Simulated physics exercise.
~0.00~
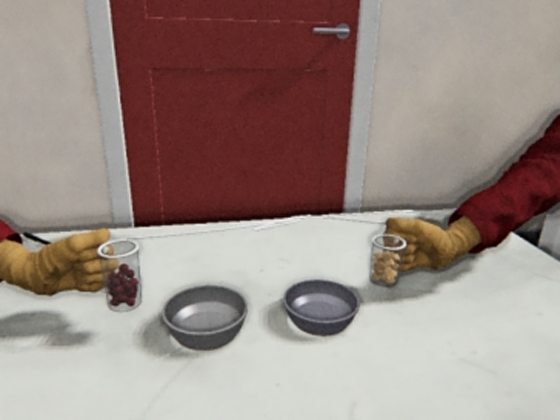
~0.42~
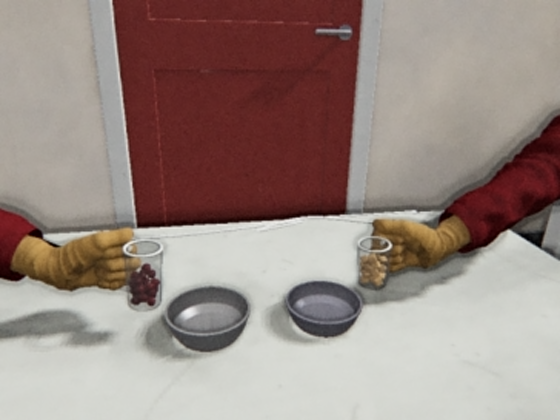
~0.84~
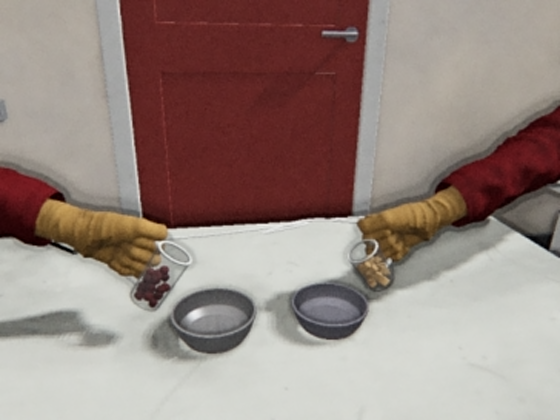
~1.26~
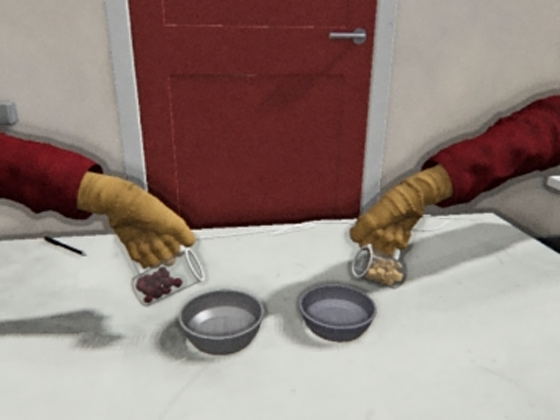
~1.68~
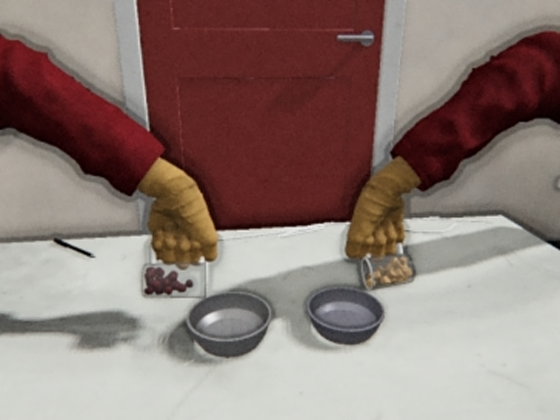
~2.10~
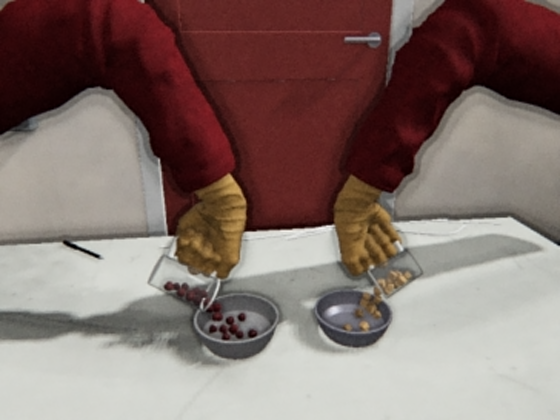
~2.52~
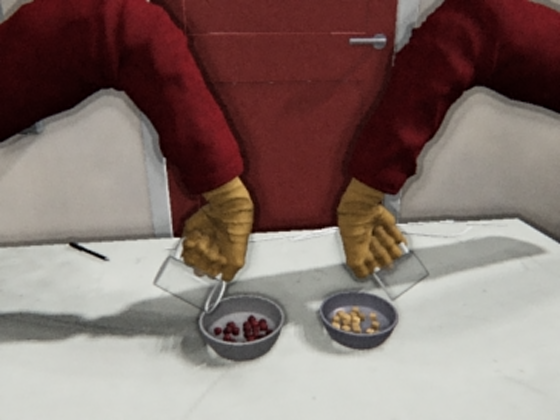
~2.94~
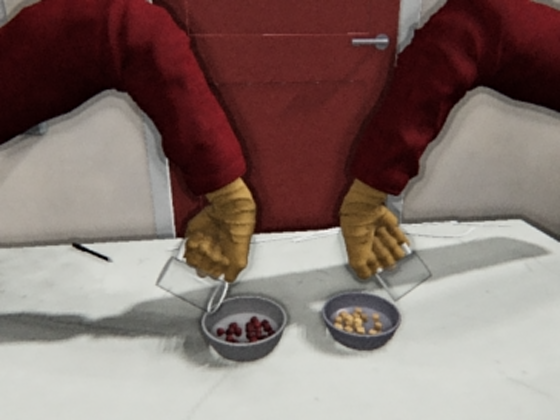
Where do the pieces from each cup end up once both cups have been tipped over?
The dark red pieces all end up in the left bowl and the pale ones all end up in the right bowl, with none on the table.
On a white tabletop before a red door, gloved hands tipping two clear cups, dark and pale pieces all landing in bowls.
